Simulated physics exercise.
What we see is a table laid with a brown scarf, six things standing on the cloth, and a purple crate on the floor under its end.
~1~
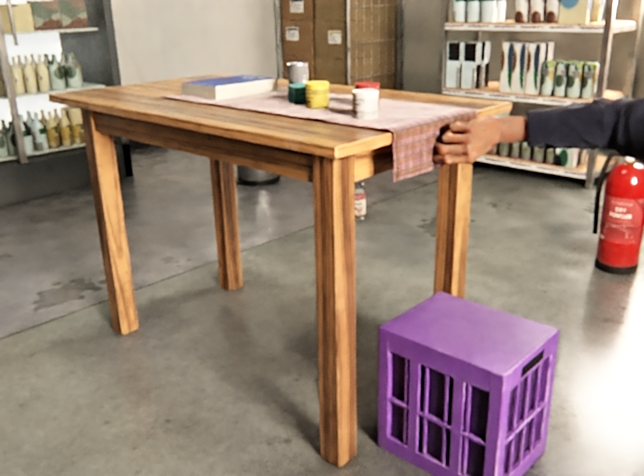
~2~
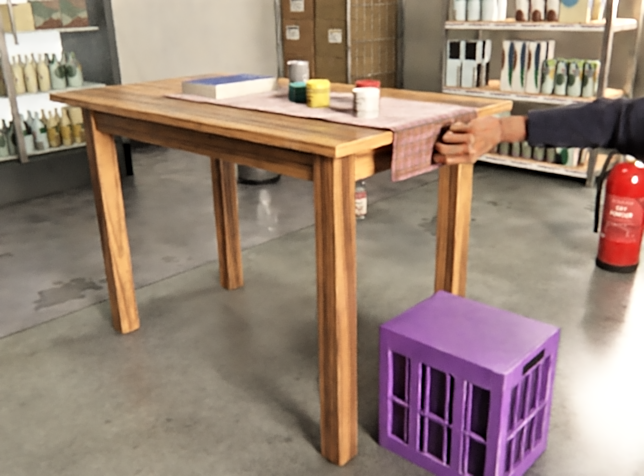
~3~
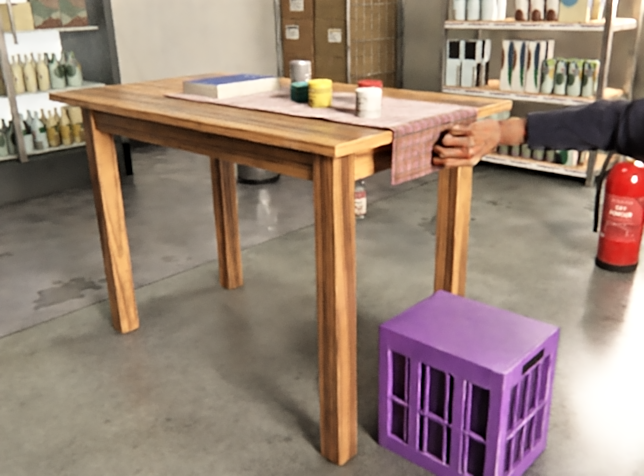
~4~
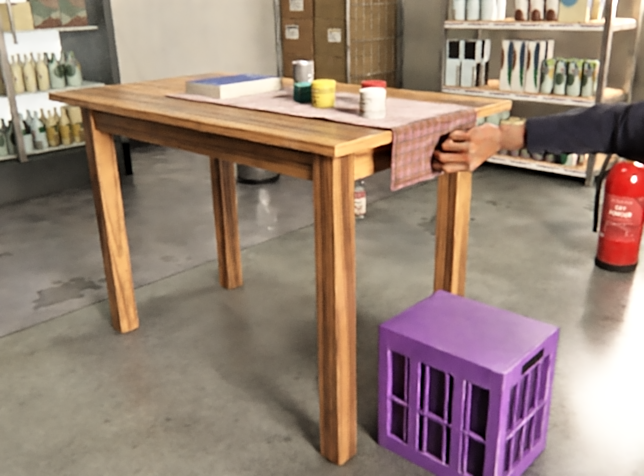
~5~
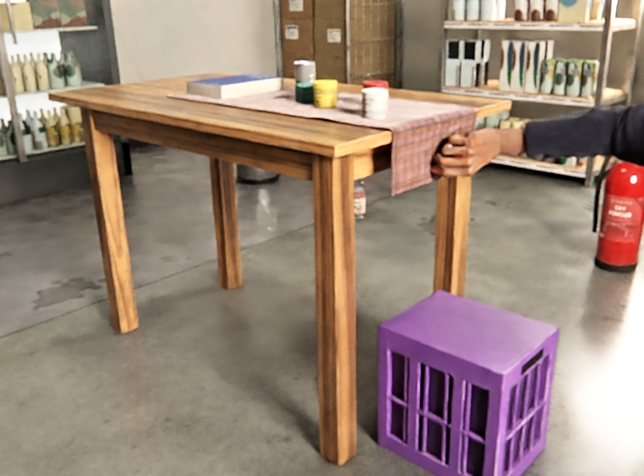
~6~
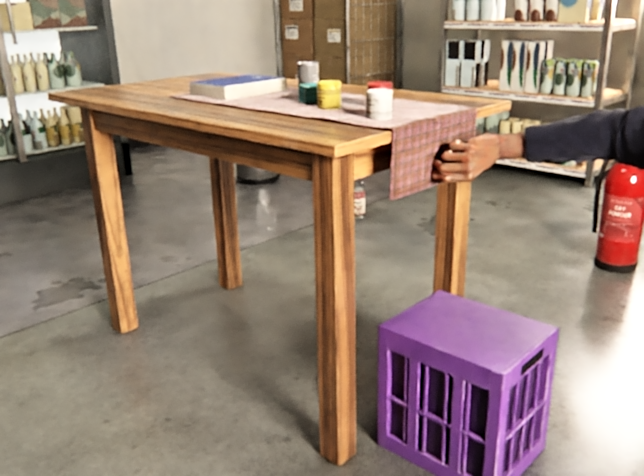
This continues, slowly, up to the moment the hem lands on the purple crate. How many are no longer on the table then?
It carries off three.
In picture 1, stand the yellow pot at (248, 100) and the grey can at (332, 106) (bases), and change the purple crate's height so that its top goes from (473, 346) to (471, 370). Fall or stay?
The yellow pot remains up, the grey can goes over.
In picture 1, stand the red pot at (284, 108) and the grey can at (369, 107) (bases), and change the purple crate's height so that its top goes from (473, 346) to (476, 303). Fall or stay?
The red pot keeps its place on top; the grey can goes over.
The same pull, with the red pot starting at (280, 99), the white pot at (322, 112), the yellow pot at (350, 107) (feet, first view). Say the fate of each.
The red pot remains up, the white pot goes over, the yellow pot tumbles off.
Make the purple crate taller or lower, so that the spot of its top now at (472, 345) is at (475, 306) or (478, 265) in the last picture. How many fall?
Then 2 and 1.
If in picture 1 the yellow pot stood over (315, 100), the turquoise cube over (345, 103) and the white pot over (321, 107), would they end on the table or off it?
The yellow pot survives, the turquoise cube drops off, the white pot tumbles off.
A little later, hem near (434, 270); white pot and red pot gone.
Next, hem on the crate; white pot, red pot and yellow pot gone.
When it is over, hem on the crate; white pot, red pot and yellow pot gone. The answer is three.
